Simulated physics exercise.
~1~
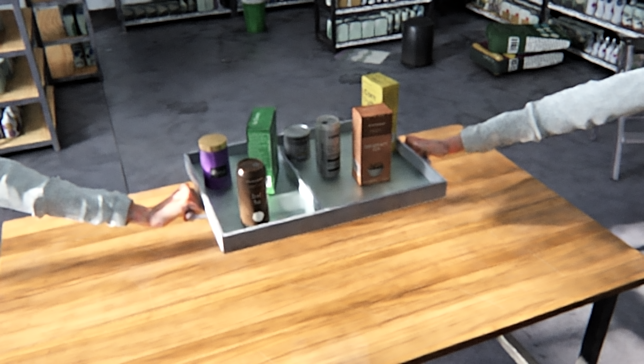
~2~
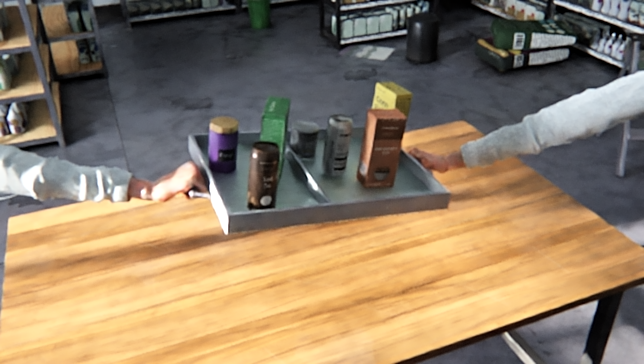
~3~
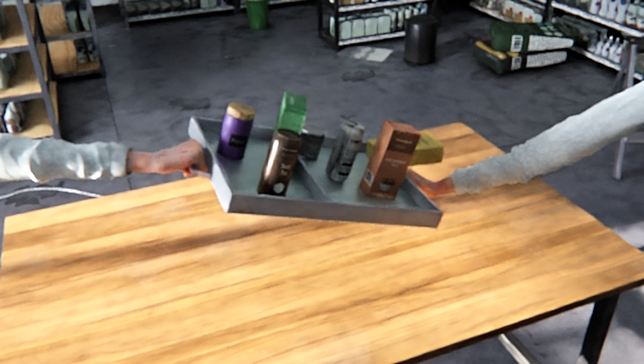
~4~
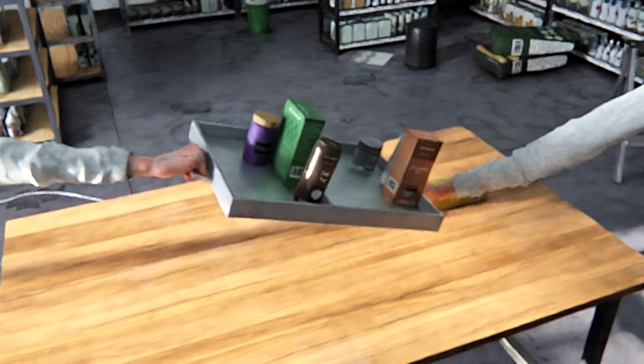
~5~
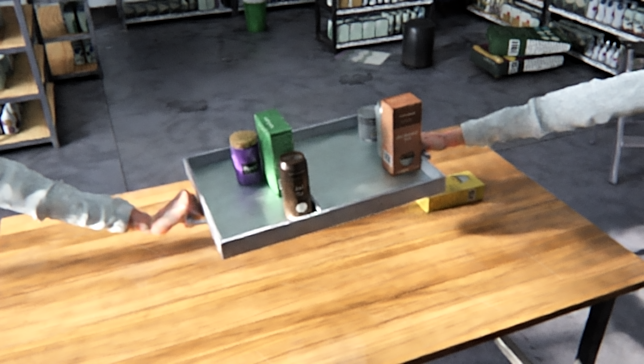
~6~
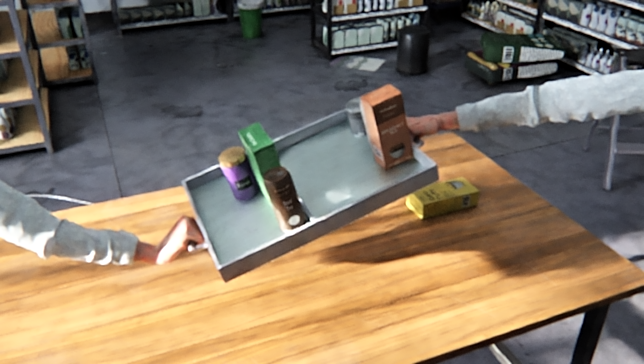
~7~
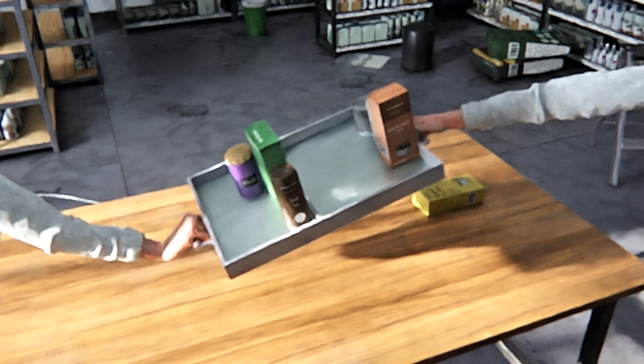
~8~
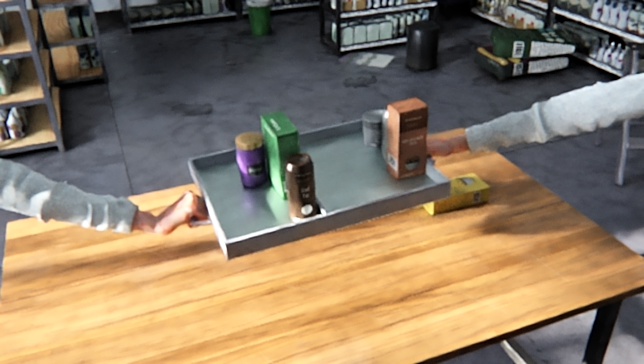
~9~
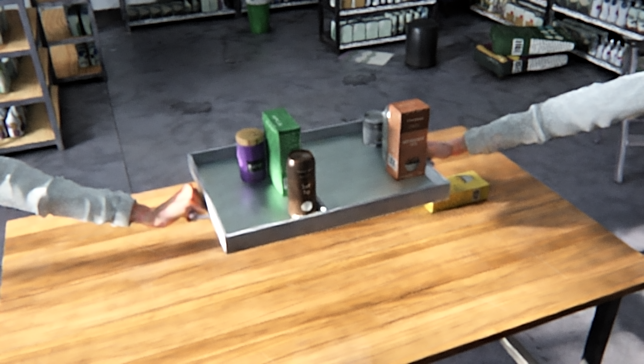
In a shop with stocked shelves and a dark floor, seen from slightly above, two hands hold a grey tray over a wooden table. A purple jar, green packet and brown can stand towards the left, with two small greyish containers, an orange carton and a yellow packet towards the right. The tray tips down to the right, and the yellow packet falls over and off onto the table, while several items slide right. The hands then tilt the tray down to the left and level it again. The yellow packet remains lying beside the tray, the others still on it.
